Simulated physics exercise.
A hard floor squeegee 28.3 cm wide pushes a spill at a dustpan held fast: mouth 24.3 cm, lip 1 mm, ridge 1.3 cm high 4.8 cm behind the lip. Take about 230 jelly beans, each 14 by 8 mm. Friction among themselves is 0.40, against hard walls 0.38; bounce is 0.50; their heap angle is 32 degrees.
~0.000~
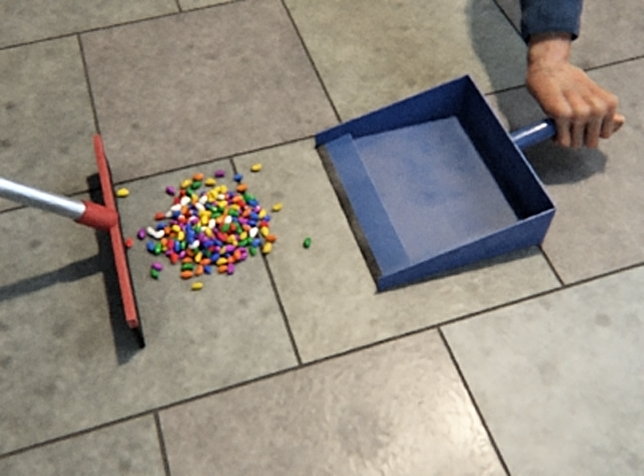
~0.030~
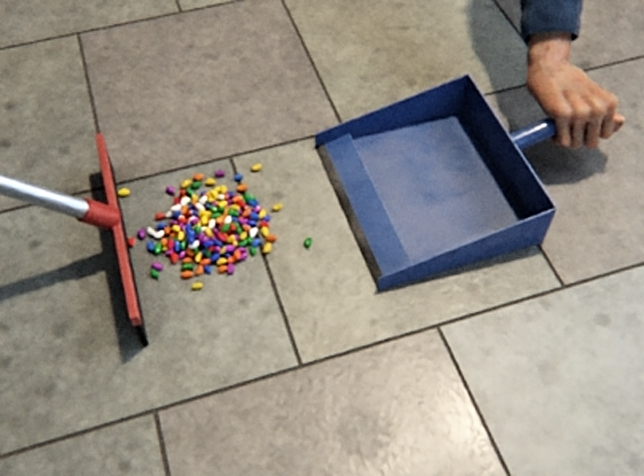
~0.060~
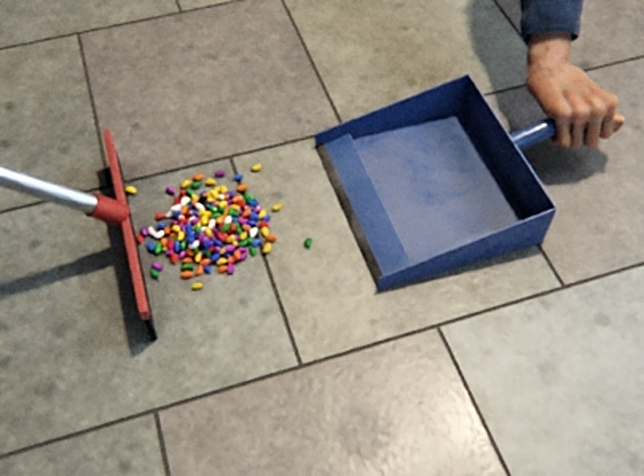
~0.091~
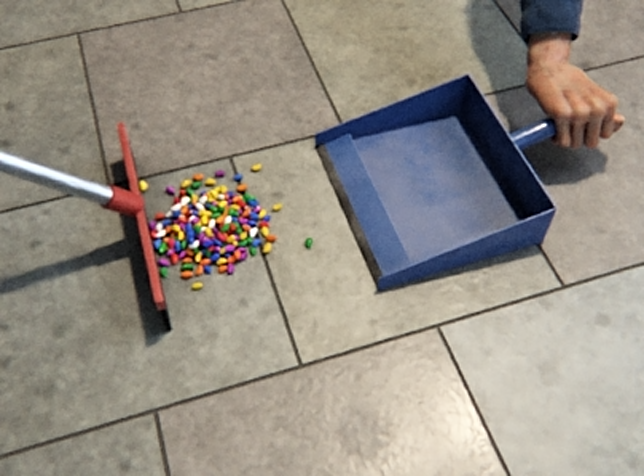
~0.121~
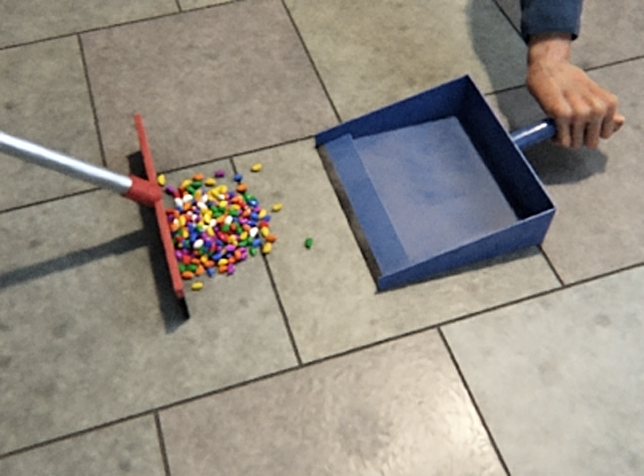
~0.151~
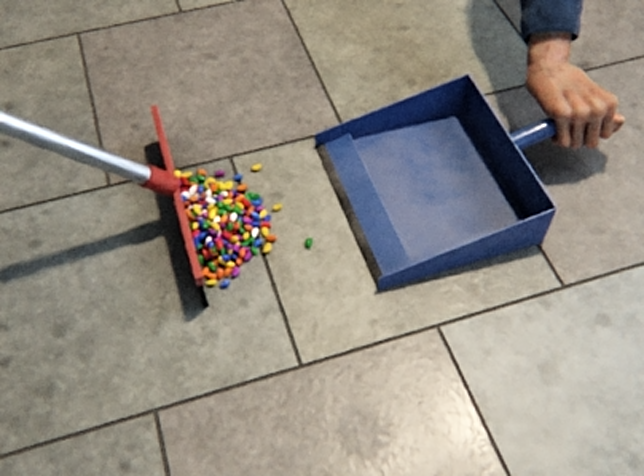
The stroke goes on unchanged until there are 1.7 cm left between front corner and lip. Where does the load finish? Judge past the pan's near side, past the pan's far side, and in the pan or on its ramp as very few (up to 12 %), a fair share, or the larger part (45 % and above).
Near side: Very few, far side: A fair share, pan: The larger part.
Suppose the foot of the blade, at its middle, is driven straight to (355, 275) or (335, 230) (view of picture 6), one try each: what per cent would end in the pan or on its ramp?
Some 55 per cent on the first try, 70 per cent on the second.
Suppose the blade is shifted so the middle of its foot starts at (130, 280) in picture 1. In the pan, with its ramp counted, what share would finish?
The pan and its ramp would take some 55 per cent.
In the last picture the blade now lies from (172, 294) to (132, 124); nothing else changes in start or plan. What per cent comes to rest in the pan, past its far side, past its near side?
Per cent by place - pan 35, far side 25, near side 0.
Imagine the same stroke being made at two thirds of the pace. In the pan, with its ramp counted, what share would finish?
I'd guess it lands at about 45 per cent.
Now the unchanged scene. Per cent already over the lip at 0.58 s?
Over the lip: Approx. 50 %.
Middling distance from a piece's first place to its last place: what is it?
Roughly 20 cm.
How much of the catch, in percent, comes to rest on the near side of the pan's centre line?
I'd put it at around 20 per cent.
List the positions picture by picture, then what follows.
The first frame shows blade from (133, 322) to (98, 143), moved 0.0 cm, 0 of the pieces shifted so far; middle of the pieces at (210, 221); pan at (437, 189).
The second frame shows blade from (136, 320) to (101, 142), moved 0.4 cm, 0 of the pieces shifted so far; middle of the pieces at (210, 221).
The third frame shows blade from (145, 314) to (109, 138), moved 1.5 cm, 2 of the pieces shifted so far; middle of the pieces at (210, 221).
The fourth frame shows blade from (161, 305) to (122, 131), moved 3.5 cm, 9 of the pieces shifted so far; middle of the pieces at (210, 221).
The fifth frame shows blade from (180, 292) to (139, 123), moved 6.0 cm, 78 of the pieces shifted so far; middle of the pieces at (212, 220).
The sixth frame shows blade from (199, 280) to (156, 114), moved 8.5 cm, 196 of the pieces shifted so far; middle of the pieces at (218, 218); pan at (437, 189). The blade's pace is about 0.85 m/s, heading 20 degrees away from the viewer's side.
After 0.28 s, middle of the blade 10 cm from the lip; 0 % over the lip, far side 10 %, near side 0 %.
After 0.36 s, middle of the blade 4 cm from the lip; 15 % over the lip, far side 20 %, near side 0 %.
After 0.58 s, middle of the blade 2 cm from the lip; 50 % over the lip, far side 20 %, near side 0 %.
By 2.4 s all is still; near side 0 %, far side 20 %, pan 50 %, in front of the lip or behind the blade 30 %.
